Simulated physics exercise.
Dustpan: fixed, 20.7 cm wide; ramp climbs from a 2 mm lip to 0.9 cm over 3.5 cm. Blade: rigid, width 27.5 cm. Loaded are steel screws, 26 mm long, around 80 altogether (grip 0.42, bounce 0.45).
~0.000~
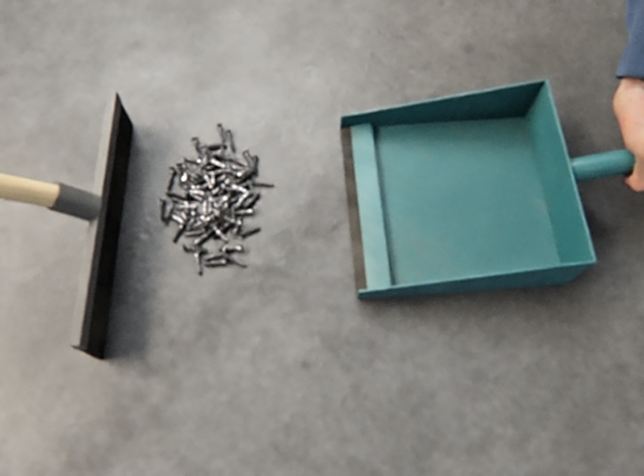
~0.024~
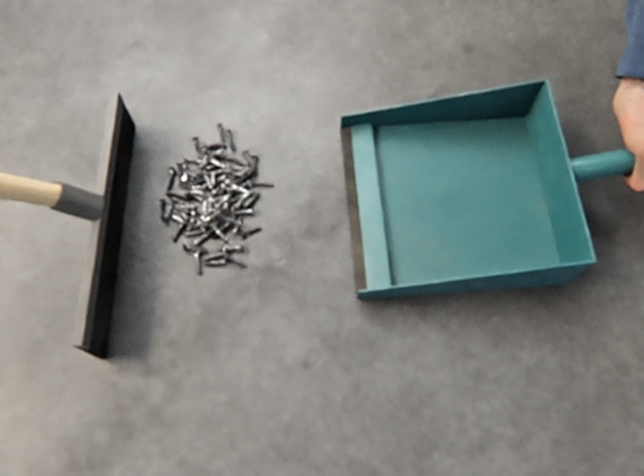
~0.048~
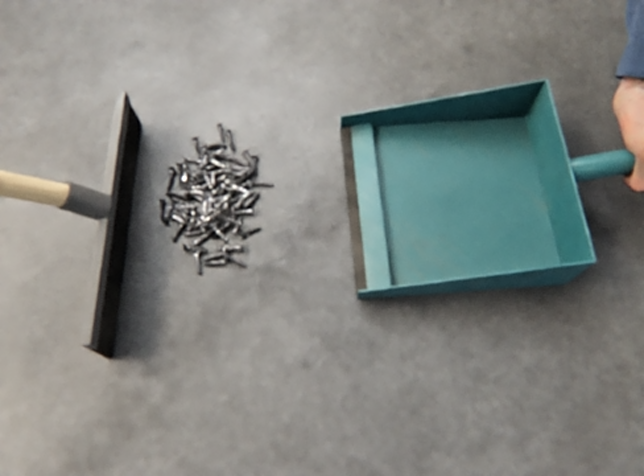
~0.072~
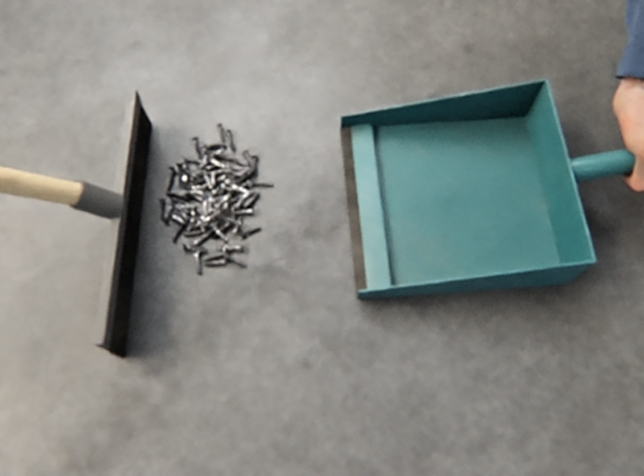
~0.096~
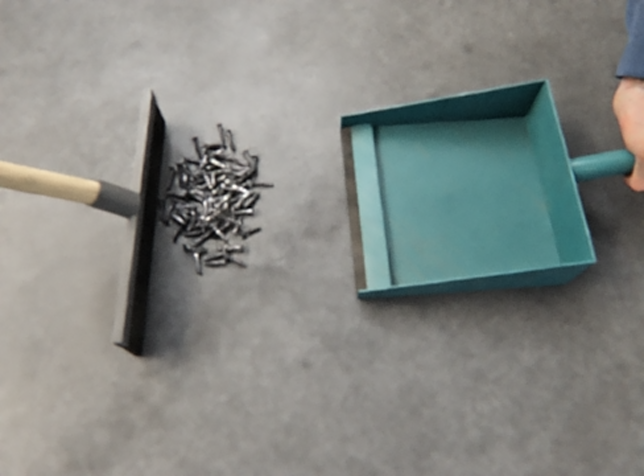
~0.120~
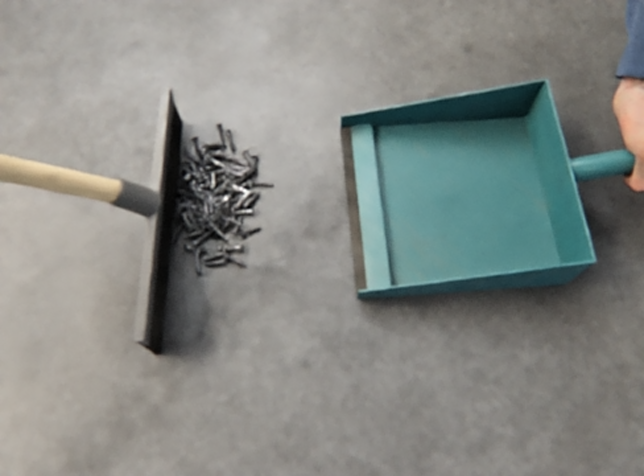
A hand held a teal dustpan still on the gray floor while a wooden-handled broom with a dark blade slid right from the left, reached a small pile of steel screws and nudged its nearest edge.
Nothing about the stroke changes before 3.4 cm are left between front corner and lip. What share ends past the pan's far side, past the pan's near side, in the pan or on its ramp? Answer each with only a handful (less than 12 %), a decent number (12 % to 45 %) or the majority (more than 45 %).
Far side: Only a handful; near side: Only a handful; pan: A decent number.
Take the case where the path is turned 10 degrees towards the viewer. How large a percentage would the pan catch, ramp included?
It comes to roughly 35 in a hundred.
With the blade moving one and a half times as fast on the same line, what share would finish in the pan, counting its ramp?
Then some 55 in a hundred.
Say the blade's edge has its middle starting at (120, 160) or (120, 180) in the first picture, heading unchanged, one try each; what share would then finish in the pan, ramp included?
About 25 and 20 per cent.
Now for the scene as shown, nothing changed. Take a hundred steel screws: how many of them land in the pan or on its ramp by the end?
Some 25 %.
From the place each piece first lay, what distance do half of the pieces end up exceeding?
Roughly 14 centimetres.
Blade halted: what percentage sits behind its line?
Some 0 percent of it.
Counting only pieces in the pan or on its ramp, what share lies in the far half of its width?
Around 70 percent.
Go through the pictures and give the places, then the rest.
In the first frame, blade from (80, 345) to (116, 100), moved 0.0 cm, 0 of the pieces shifted so far; middle of the pieces at (220, 189); pan at (464, 200).
In the second frame, blade from (83, 345) to (118, 100), moved 0.2 cm, 0 of the pieces shifted so far; middle of the pieces at (220, 189).
In the third frame, blade from (90, 344) to (124, 100), moved 0.9 cm, 0 of the pieces shifted so far; middle of the pieces at (220, 189).
In the fourth frame, blade from (103, 343) to (135, 99), moved 2.1 cm, 0 of the pieces shifted so far; middle of the pieces at (220, 189).
In the fifth frame, blade from (122, 341) to (151, 98), moved 3.8 cm, 0 of the pieces shifted so far; middle of the pieces at (220, 189).
In the sixth frame, blade from (143, 340) to (169, 97), moved 5.7 cm, 11 of the pieces shifted so far; middle of the pieces at (220, 189); pan at (464, 200). The blade's pace is about 0.82 m/s.
After 0.23 s, middle of the blade 11 cm from the lip; 0 % over the lip, far side 5 %, near side 0 %.
After 0.30 s, middle of the blade 6 cm from the lip; 0 % over the lip, far side 5 %, near side 0 %.
After 0.51 s, middle of the blade 4 cm from the lip; 30 % over the lip, far side 10 %, near side 5 %.
At rest (1.4 s), far side 10 %, near side 5 %, pan 25 %, in front of the lip or behind the blade 65 %.
